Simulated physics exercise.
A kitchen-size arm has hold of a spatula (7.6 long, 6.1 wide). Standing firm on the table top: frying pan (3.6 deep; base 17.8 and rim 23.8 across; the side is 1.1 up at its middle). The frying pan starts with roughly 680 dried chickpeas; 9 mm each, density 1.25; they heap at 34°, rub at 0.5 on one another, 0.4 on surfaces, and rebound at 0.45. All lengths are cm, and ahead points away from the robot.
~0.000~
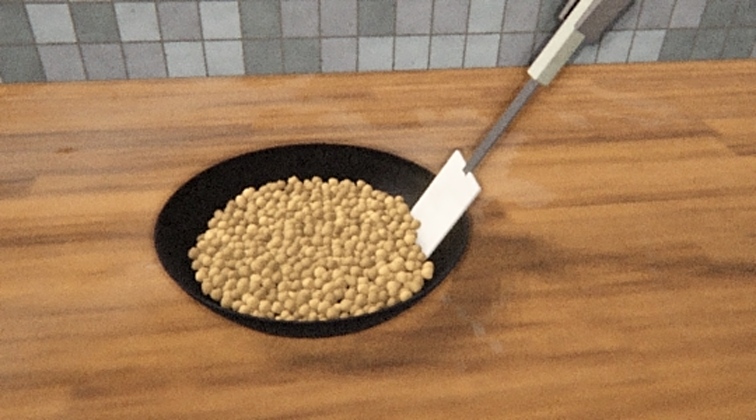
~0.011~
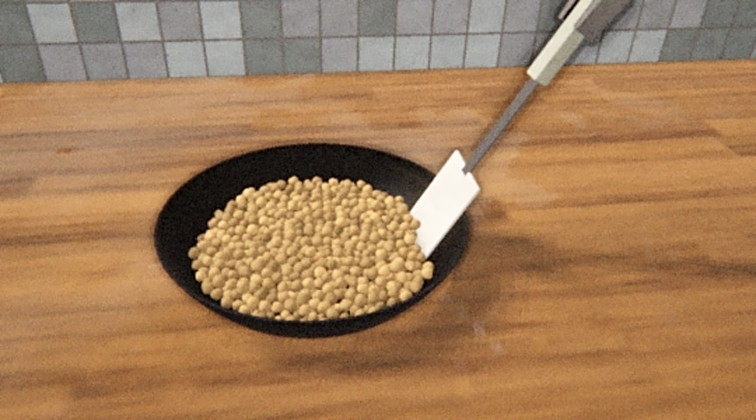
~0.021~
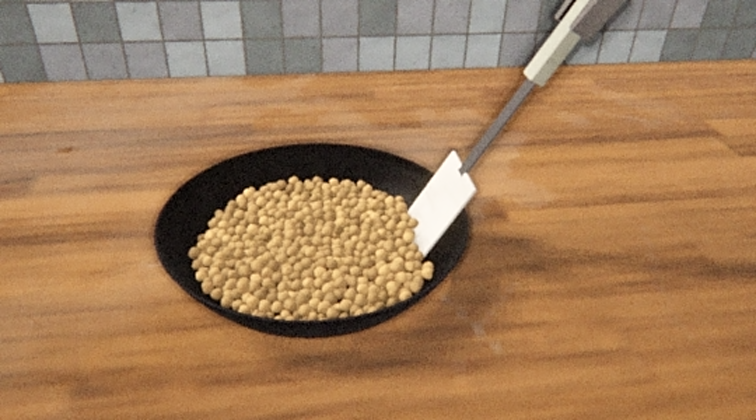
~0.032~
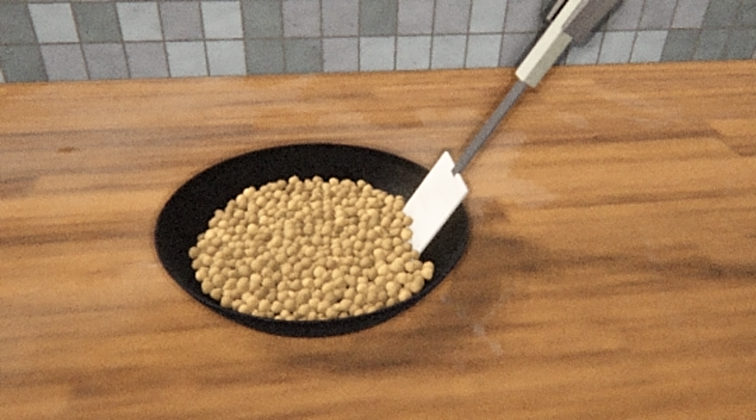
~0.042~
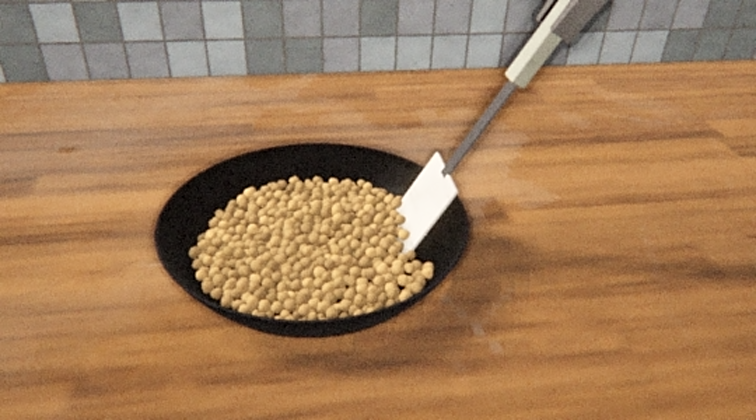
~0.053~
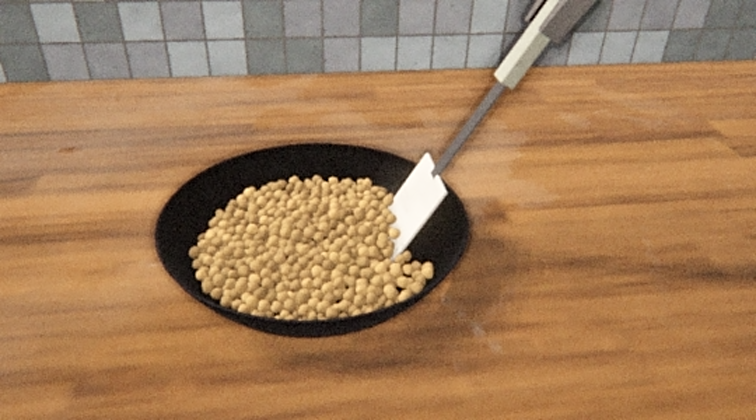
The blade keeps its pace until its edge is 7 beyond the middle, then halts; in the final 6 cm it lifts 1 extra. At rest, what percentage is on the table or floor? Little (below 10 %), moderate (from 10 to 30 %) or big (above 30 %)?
Share on the table or floor: Little (below 10 %).
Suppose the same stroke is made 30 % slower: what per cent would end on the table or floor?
Then about 0 per cent.
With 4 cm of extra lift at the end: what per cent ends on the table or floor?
About 5 per cent.
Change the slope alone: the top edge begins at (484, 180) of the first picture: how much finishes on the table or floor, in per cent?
About 0 per cent.
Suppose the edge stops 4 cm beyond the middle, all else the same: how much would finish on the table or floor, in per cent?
Then about 0 per cent.
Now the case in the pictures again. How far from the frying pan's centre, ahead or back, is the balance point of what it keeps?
Roughly 3.5 cm ahead.
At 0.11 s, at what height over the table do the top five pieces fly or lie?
About 4 cm.
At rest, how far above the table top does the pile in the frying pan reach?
Roughly 5.0 cm.
After 0.11 s, sloping 59°, highest piece 4 above the table; 675 in the frying pan.
After 0.17 s, sloping 59°, highest piece 5 above the table; 675 in the frying pan.
After 0.39 s, sloping 59°, highest piece 5 above the table; 652 in the frying pan, 23 on the table or floor.
After 1.44 s, sloping 59°, highest piece 5 above the table; 651 in the frying pan, 24 on the table or floor.
At rest, 651 in the frying pan, 24 on the table or floor. That is 4 % on the table or floor.
